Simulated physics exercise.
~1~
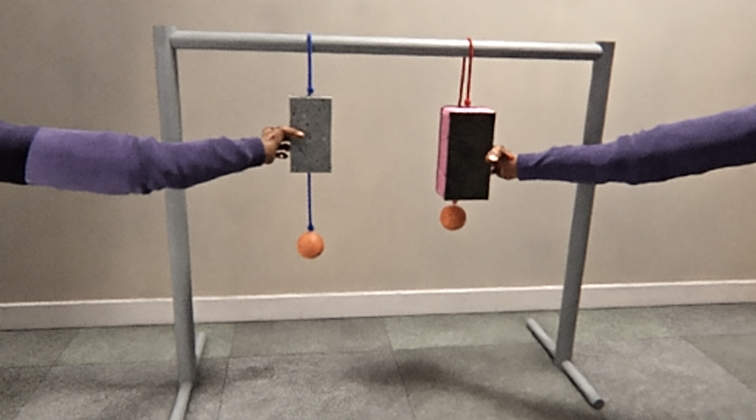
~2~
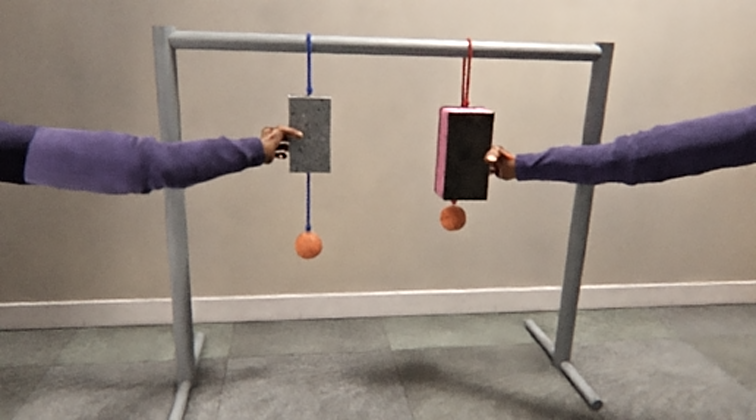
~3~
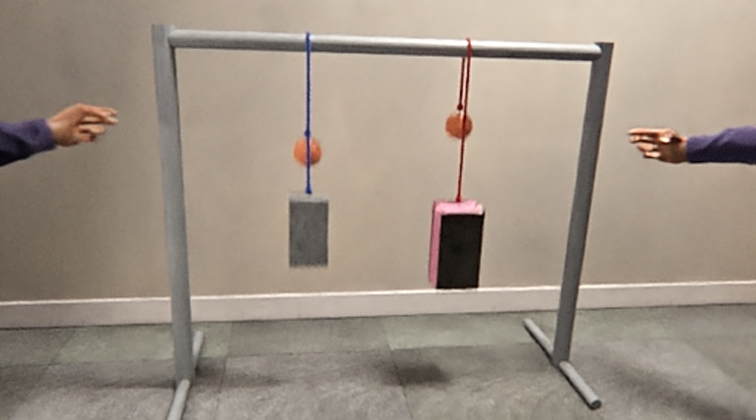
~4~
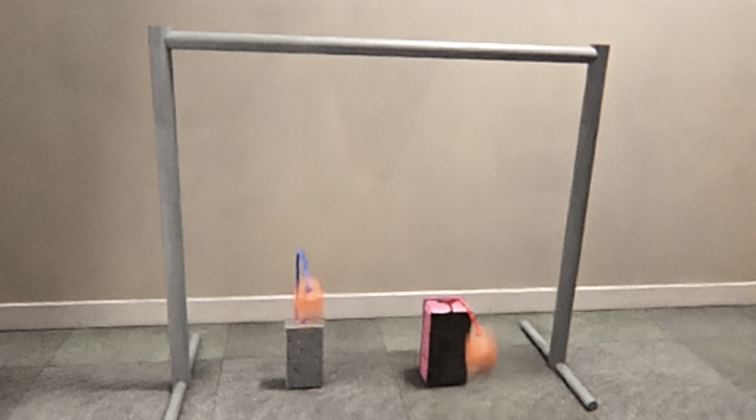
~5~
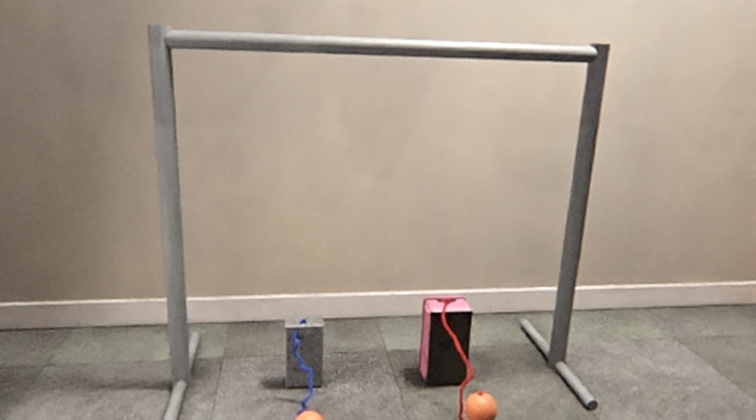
Two hands releasing a grey paver and a pink-sided case on cords, both dropping to the floor with their orange balls following.
